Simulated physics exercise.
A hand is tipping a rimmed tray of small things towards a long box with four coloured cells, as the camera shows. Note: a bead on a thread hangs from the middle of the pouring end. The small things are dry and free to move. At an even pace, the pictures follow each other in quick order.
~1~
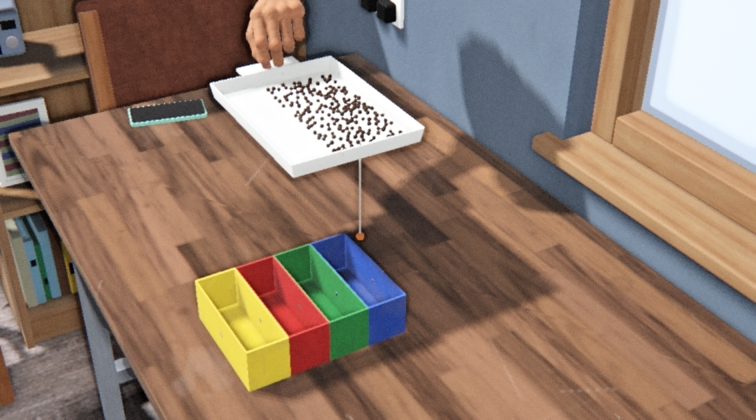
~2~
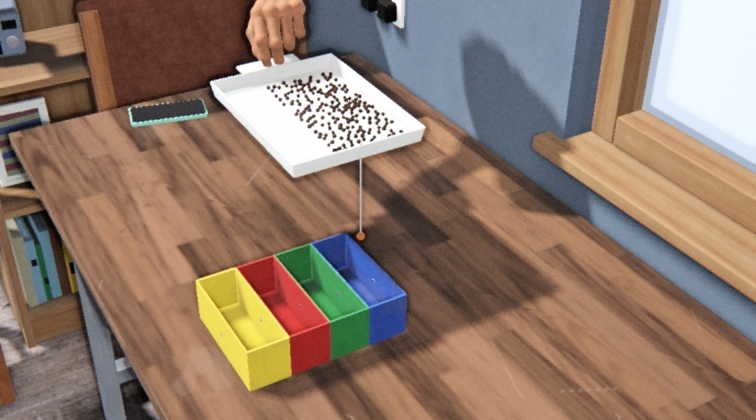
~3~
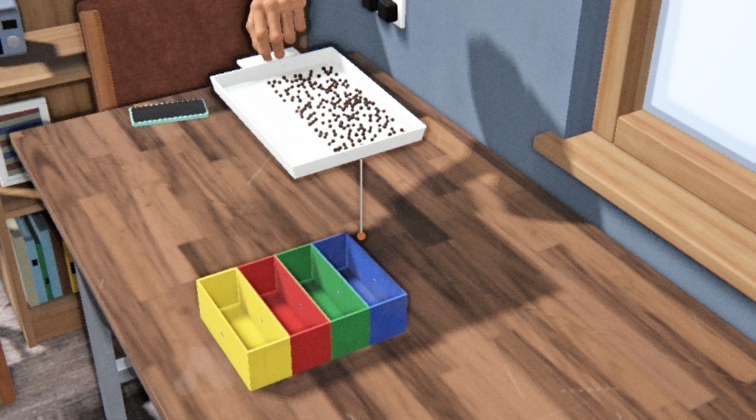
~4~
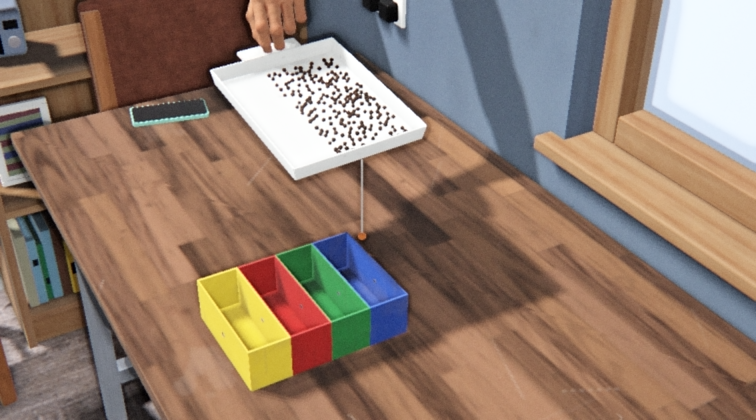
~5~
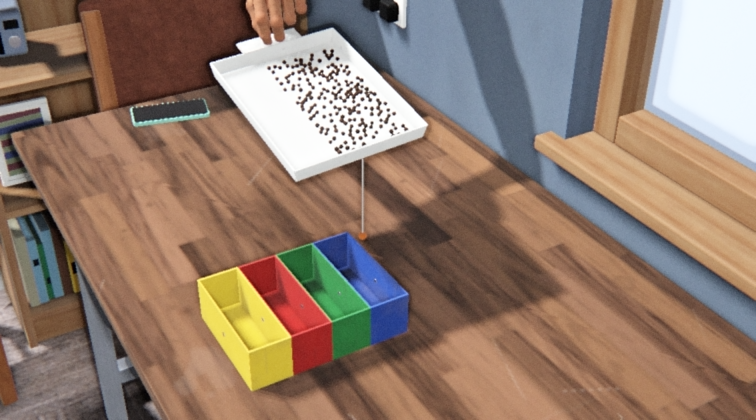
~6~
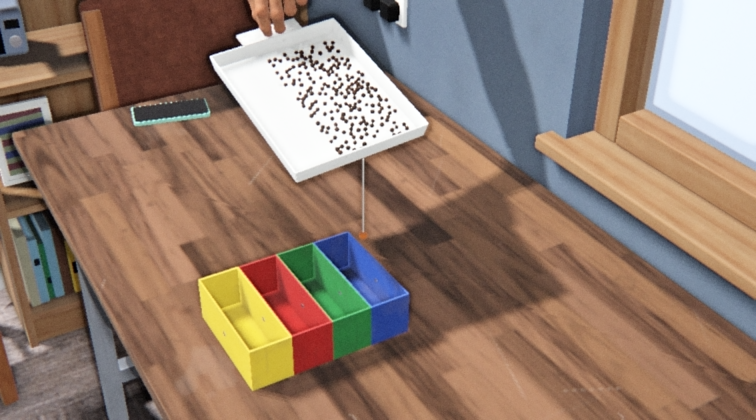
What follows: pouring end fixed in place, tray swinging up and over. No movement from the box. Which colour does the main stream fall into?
The green cell.
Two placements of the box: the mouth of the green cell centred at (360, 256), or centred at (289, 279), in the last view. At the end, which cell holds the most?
Red first, blue second.
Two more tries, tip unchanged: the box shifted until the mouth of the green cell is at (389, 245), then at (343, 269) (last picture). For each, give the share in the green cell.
The first try gives 0 per cent, the second 30 per cent.
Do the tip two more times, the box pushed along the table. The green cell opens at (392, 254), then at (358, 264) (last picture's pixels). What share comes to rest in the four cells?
Trial 1 near 100 %, trial 2 near 100 %.
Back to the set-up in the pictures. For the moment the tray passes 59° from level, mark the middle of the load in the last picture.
Roughly at (329, 157).
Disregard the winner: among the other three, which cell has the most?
The blue one.
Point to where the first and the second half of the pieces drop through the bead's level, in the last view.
It goes through near (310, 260) first, then near (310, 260).
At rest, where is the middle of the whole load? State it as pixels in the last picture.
Close to (321, 306) in the last picture.
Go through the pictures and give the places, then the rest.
In the first picture, corners of the pouring end at (293, 163) and (420, 127), level; middle of the load at (333, 112), allspice berries; bead on its thread at (360, 236); yellow cell at (268, 361); red cell at (309, 345); green cell at (349, 330); blue cell at (387, 316).
In the second picture, corners of the pouring end at (294, 163) and (421, 127), level; middle of the load at (334, 111).
In the third picture, corners of the pouring end at (294, 164) and (422, 126), tipped barely, lowest at the left corner; middle of the load at (335, 108).
In the fourth picture, corners of the pouring end at (295, 166) and (422, 125), tipped a little, lowest at the left corner; middle of the load at (335, 103).
In the fifth picture, corners of the pouring end at (296, 168) and (423, 124), tipped a little, lowest at the left corner; middle of the load at (336, 99).
In the sixth picture, corners of the pouring end at (297, 170) and (424, 123), tipped a little, lowest at the left corner; middle of the load at (336, 95); yellow cell at (271, 360); red cell at (312, 344); green cell at (352, 330); blue cell at (390, 315).
Soon, tray tipped steeply; nearly all on the tray; a stray few in the green cell; a stray few in the red cell; a stray few falling or outside the box.
A while on, tray tipped right over; about half on the tray; a small part in the green cell; a stray few in the blue cell; a stray few in the red cell; about a third falling or outside the box.
Towards the end, tray tipped past a quarter turn; most in the green cell; about a quarter in the blue cell; a stray few in the red cell.
Finally, tray tipped past a quarter turn; most in the green cell; about a quarter in the blue cell; a stray few in the red cell; none in the yellow cell.
